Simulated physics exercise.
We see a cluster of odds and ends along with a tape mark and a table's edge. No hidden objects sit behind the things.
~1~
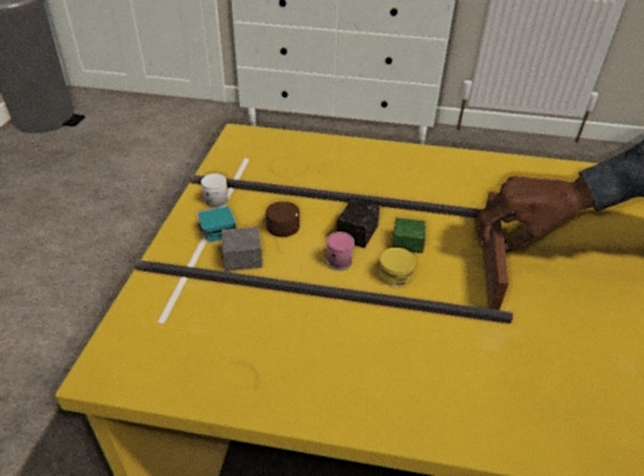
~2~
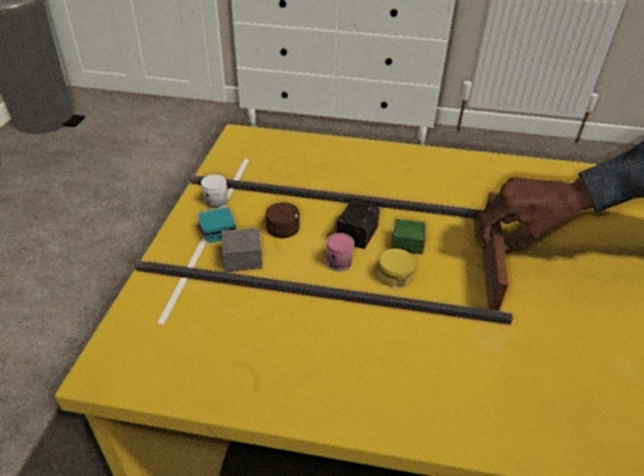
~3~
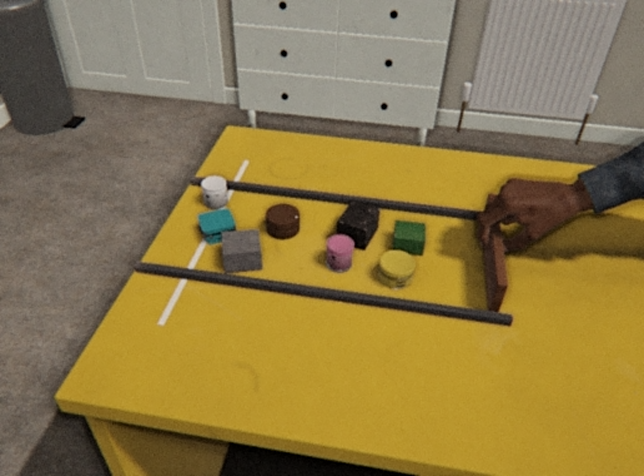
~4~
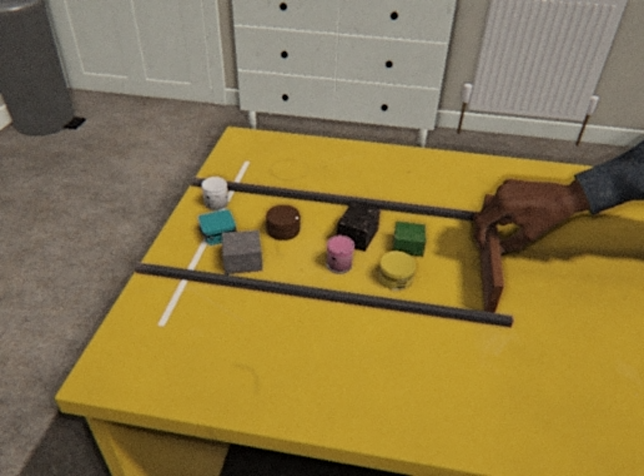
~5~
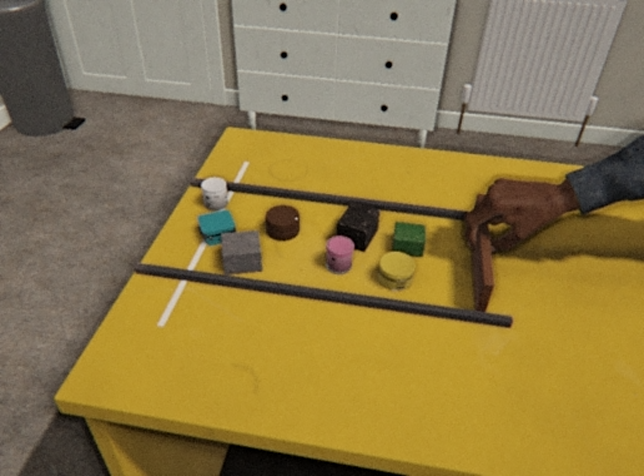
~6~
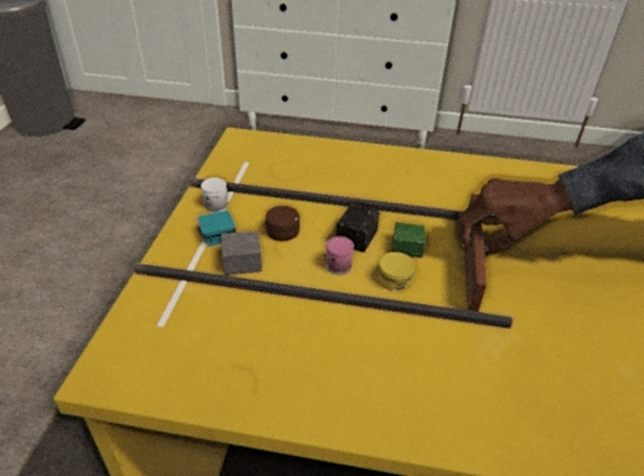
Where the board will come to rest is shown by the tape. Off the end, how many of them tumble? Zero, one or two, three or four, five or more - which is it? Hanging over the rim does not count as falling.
Answer: One or two.
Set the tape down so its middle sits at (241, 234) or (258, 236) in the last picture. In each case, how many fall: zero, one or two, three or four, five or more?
In order: Zero; zero.
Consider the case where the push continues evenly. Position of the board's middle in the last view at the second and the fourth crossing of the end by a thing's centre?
First roughly (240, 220), later roughly (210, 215).
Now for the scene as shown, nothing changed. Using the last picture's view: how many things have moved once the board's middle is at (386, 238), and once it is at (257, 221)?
The first count is 4, and then it's 8.
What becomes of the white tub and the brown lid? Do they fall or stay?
Result - white tub retained, brown lid fallen.
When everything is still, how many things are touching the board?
At rest, 2 are in contact.
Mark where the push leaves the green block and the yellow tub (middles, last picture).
Listed as asked: First (202, 211), and then (184, 241).
Early on, none off yet; white tub at rest near (215, 195); turquoise case at rest near (217, 229); grey block at rest near (242, 253).
A while later, none off yet; white tub at rest near (215, 195); turquoise case travelled about its own width near (192, 232); grey block travelled a little near (224, 254).
Finally, the number that fall off is one or two; lost, brown lid and turquoise case.
